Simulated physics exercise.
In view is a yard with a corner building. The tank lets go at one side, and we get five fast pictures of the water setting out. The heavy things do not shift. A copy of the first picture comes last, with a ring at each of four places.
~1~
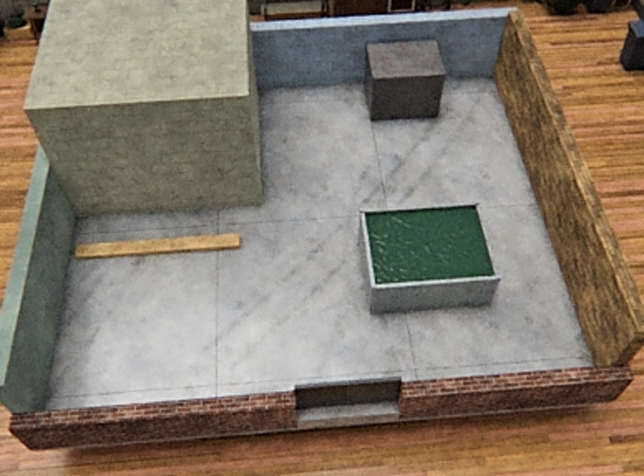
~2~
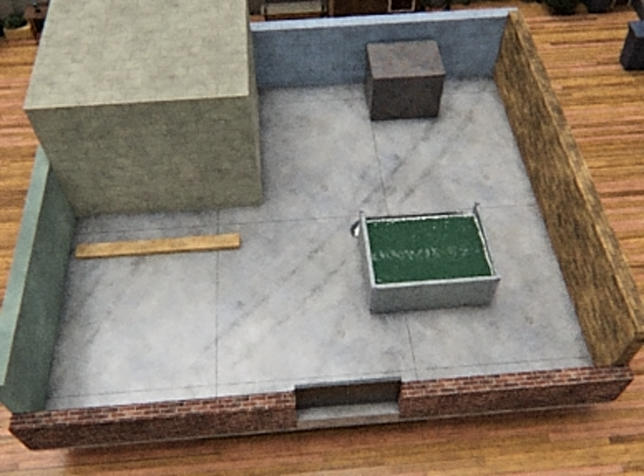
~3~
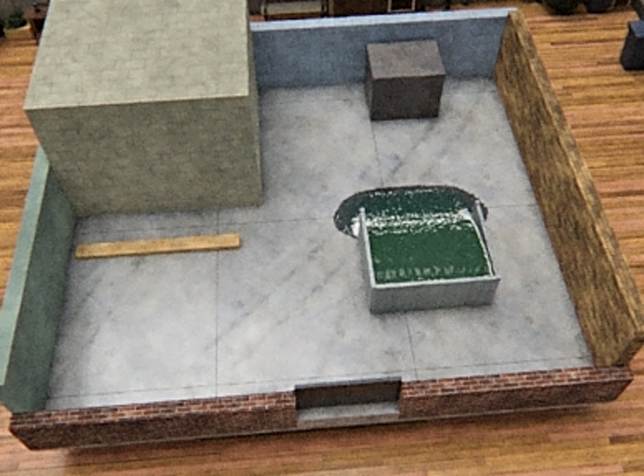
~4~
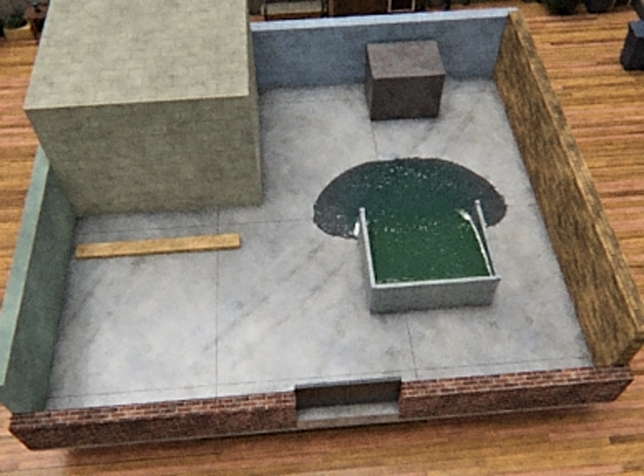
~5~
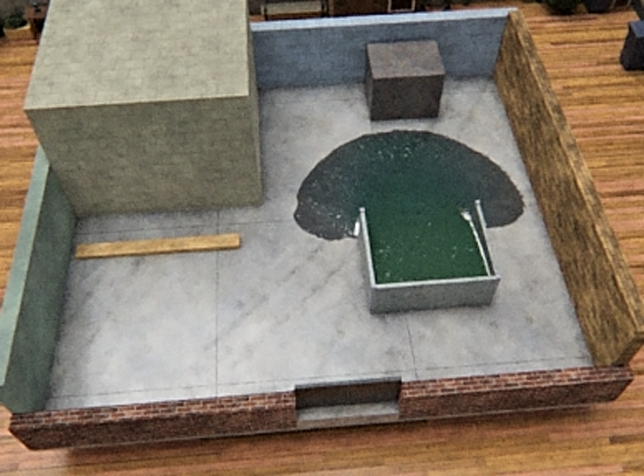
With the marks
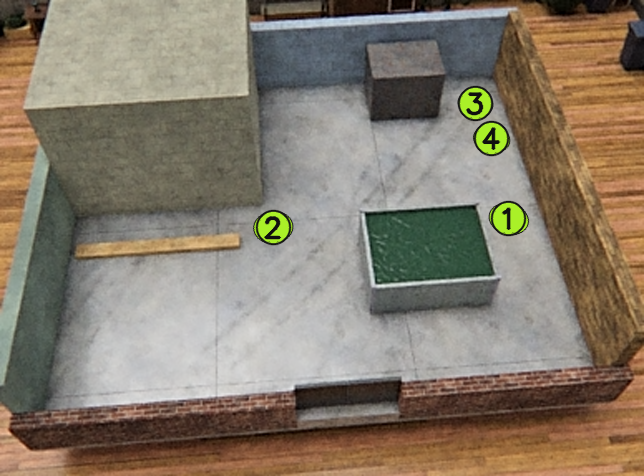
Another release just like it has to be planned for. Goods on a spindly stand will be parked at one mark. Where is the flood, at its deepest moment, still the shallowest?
Take 2.
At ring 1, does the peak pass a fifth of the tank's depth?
No, it does not.
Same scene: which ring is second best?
1 it is.
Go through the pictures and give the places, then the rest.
The first picture shows tank full, its middle at (427, 246); shut gate at (347, 390).
In the second picture, 2 % of the ground under water, visible out to (355, 231).
In the third picture, 6 % of the ground under water, visible out to (340, 216).
In the fourth picture, 11 % of the ground under water, visible out to (452, 165).
In the fifth picture, 18 % of the ground under water, visible out to (410, 133).
In lime, 1 at (508, 218); 2 at (273, 227); 3 at (475, 103); 4 at (491, 138).
Choosing 1, the water peaks at about 12 % of the depth that stood in the tank.
Choosing 2, the water peaks at about 6 % of the depth that stood in the tank.
Choosing 3, the water peaks at about 45 % of the depth that stood in the tank.
Choosing 4, the water peaks at about 35 % of the depth that stood in the tank.
